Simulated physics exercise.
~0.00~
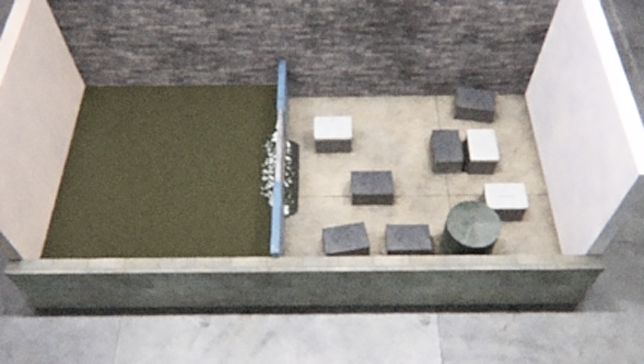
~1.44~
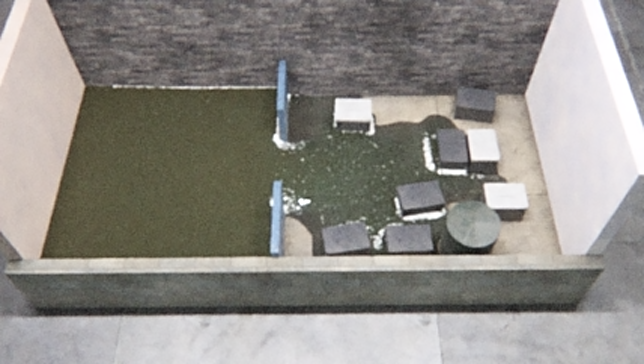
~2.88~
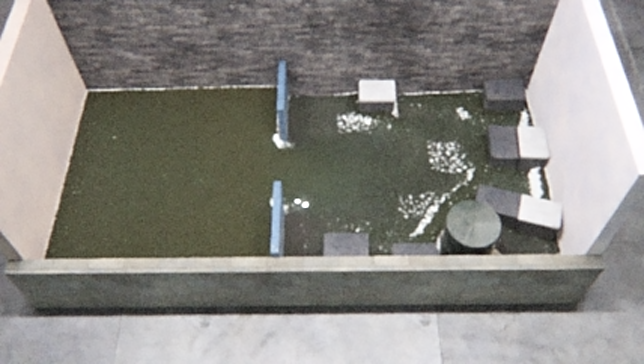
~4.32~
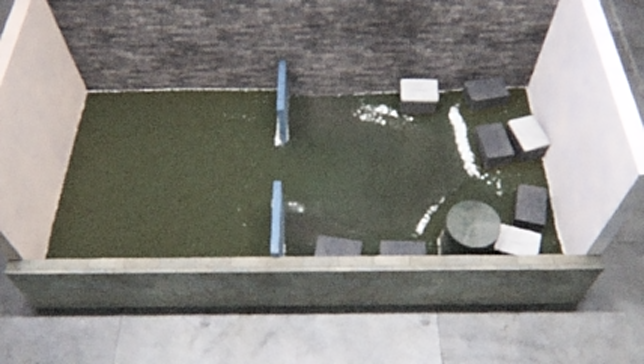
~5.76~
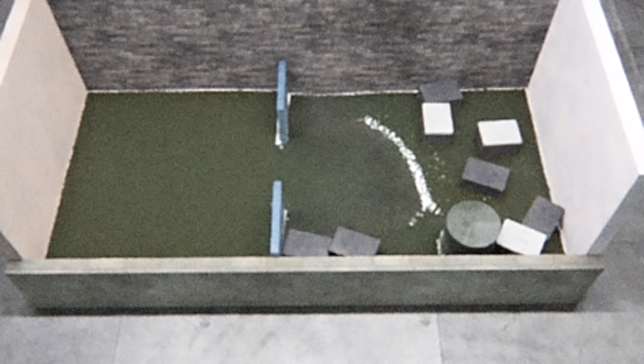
Dark green water filling the left side of a walled box burst through a gap in the blue divider and spread across the dry right side, pushing dark and white blocks outward, until they sat scattered around the flooded floor beside a green drum.
